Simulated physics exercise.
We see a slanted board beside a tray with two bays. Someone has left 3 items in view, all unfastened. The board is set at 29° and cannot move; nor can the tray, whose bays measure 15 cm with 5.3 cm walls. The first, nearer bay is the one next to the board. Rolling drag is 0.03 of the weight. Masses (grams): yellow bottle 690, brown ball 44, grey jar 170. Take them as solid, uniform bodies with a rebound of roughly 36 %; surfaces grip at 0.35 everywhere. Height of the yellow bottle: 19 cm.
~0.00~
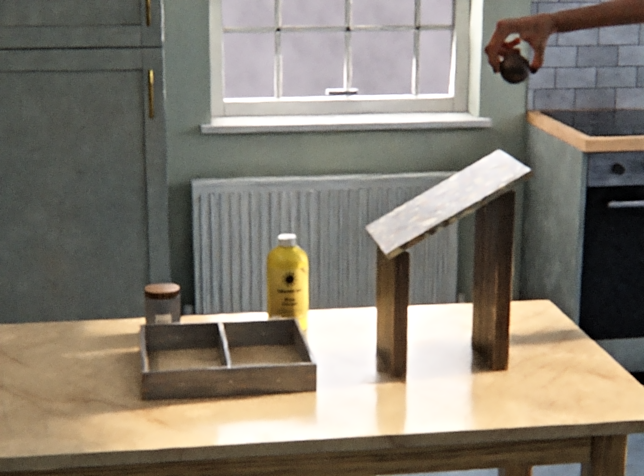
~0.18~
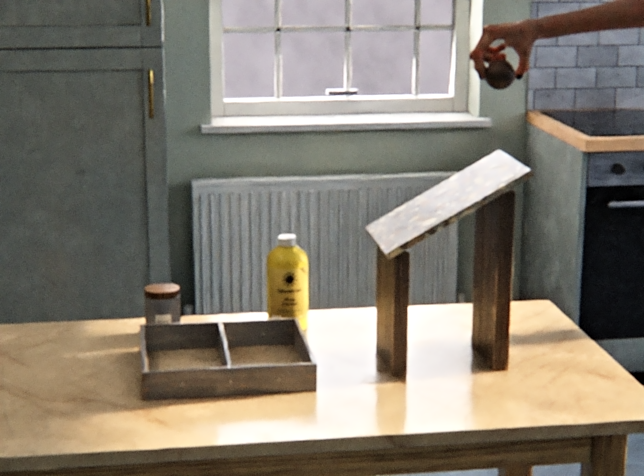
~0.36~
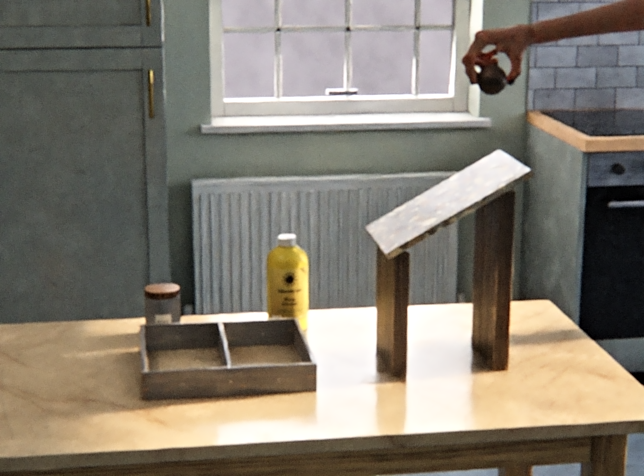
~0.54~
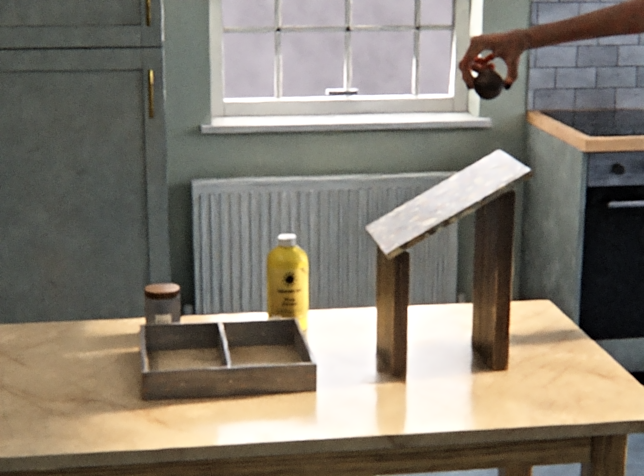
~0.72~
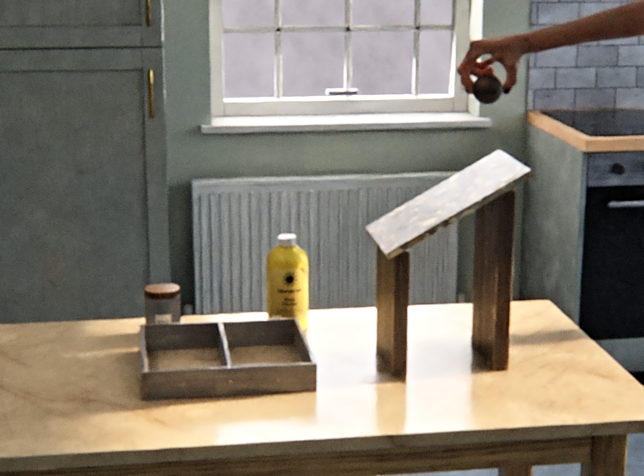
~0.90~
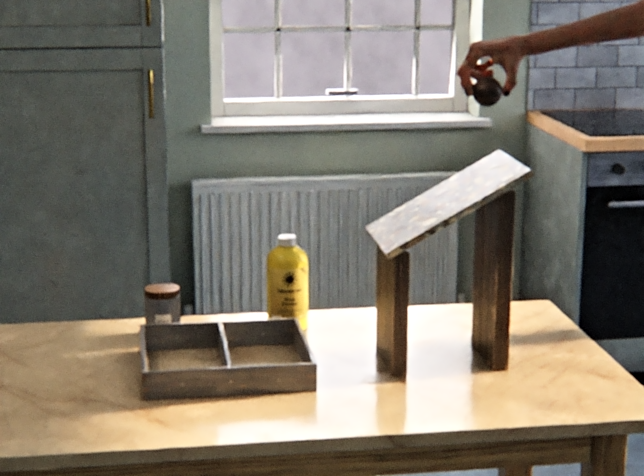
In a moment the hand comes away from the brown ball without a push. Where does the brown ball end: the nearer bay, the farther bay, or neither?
It comes to this: First bay.
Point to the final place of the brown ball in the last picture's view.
Near (283, 353).
By 1.20 s, brown ball near (470, 161).
By 1.40 s, brown ball near (373, 224).
By 1.70 s, brown ball near (259, 331).
When it is over (2.4 s), it is in the nearer bay; the bystanders within 4 cm of the start. End places, in pixels of the last picture, brown ball near (283, 354).
